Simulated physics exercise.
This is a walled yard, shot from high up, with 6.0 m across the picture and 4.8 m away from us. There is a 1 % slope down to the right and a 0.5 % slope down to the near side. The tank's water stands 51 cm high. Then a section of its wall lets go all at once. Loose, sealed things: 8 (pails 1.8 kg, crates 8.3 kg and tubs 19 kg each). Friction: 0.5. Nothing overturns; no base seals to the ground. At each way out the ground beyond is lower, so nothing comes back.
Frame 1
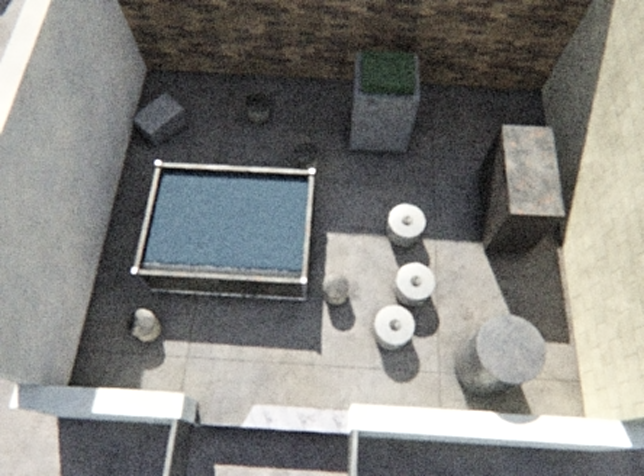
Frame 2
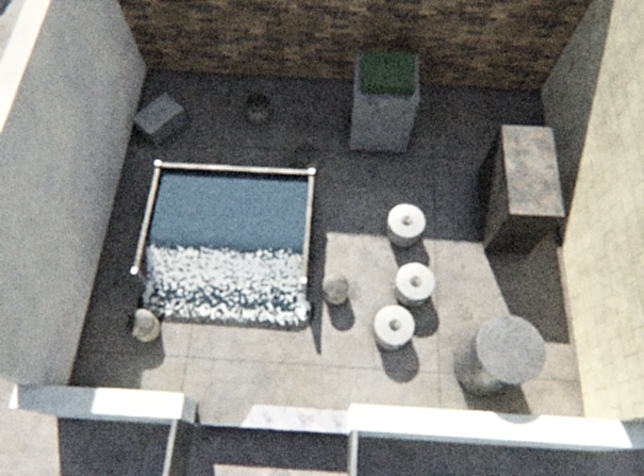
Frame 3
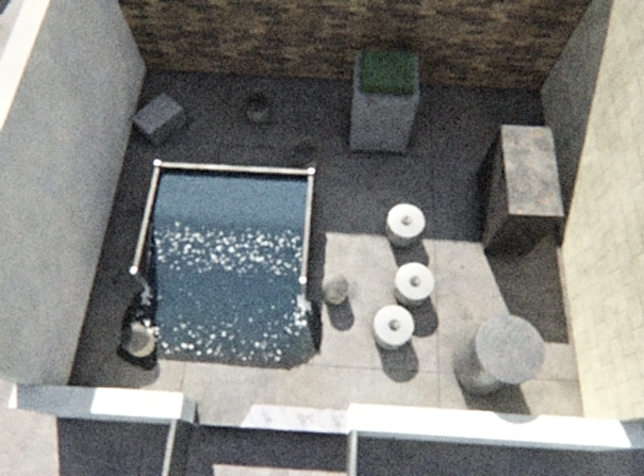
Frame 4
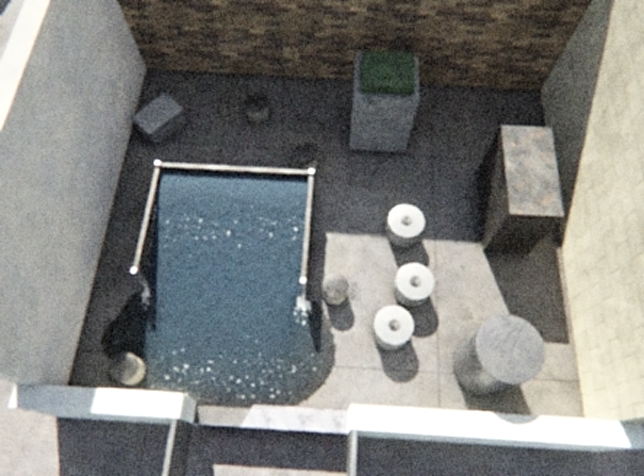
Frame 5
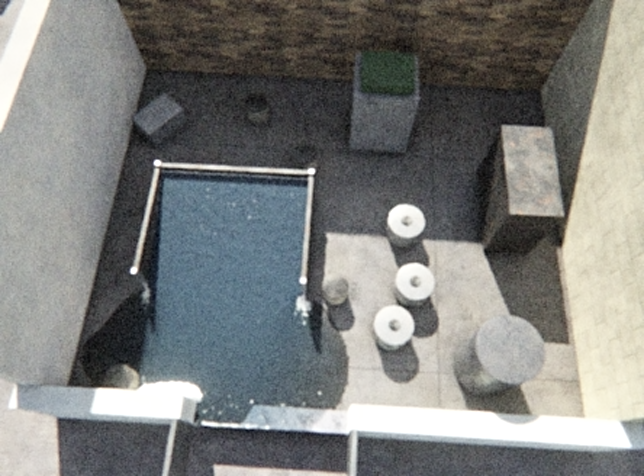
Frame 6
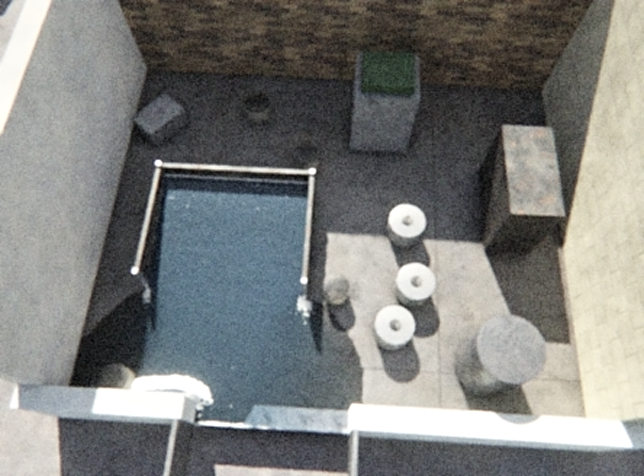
Water burst out through the near side of a raised tank in a walled yard, spreading across the paving to the near wall and pushing a small pail along, while the white tubs stayed put.
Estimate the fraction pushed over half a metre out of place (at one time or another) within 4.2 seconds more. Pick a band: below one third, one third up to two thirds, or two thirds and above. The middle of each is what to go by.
The share is below one third.
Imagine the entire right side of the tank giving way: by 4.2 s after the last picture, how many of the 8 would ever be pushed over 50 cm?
Then 4 of them would.
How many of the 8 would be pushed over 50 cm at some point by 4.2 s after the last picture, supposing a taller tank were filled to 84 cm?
3.
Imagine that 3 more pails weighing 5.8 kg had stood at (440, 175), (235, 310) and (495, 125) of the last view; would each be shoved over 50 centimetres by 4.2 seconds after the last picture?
In the order asked: Below the mark; above the mark; below the mark.
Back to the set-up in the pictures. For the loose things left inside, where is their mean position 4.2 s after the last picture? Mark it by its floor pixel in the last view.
At about (316, 200).
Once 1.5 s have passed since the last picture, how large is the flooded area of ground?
About 9.5 m2.
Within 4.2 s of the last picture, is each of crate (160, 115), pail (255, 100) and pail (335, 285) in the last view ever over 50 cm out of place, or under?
In order: Farther, not as far and not as far.
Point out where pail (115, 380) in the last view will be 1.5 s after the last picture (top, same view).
Roughly (136, 235) in the same view.
Then, 0.4 s after the last picture 1 of 8 are over 50 cm from their spots; 1 afloat.
Then, 1.5 s after the last picture 1 of 8 are over 50 cm from their spots; 1 afloat.
Then, 2.8 s after the last picture 2 of 8 are over 50 cm from their spots; 1 afloat.
Then, 4.2 s after the last picture 2 of 8 are over 50 cm from their spots, and 2 have been at some point; 1 afloat.
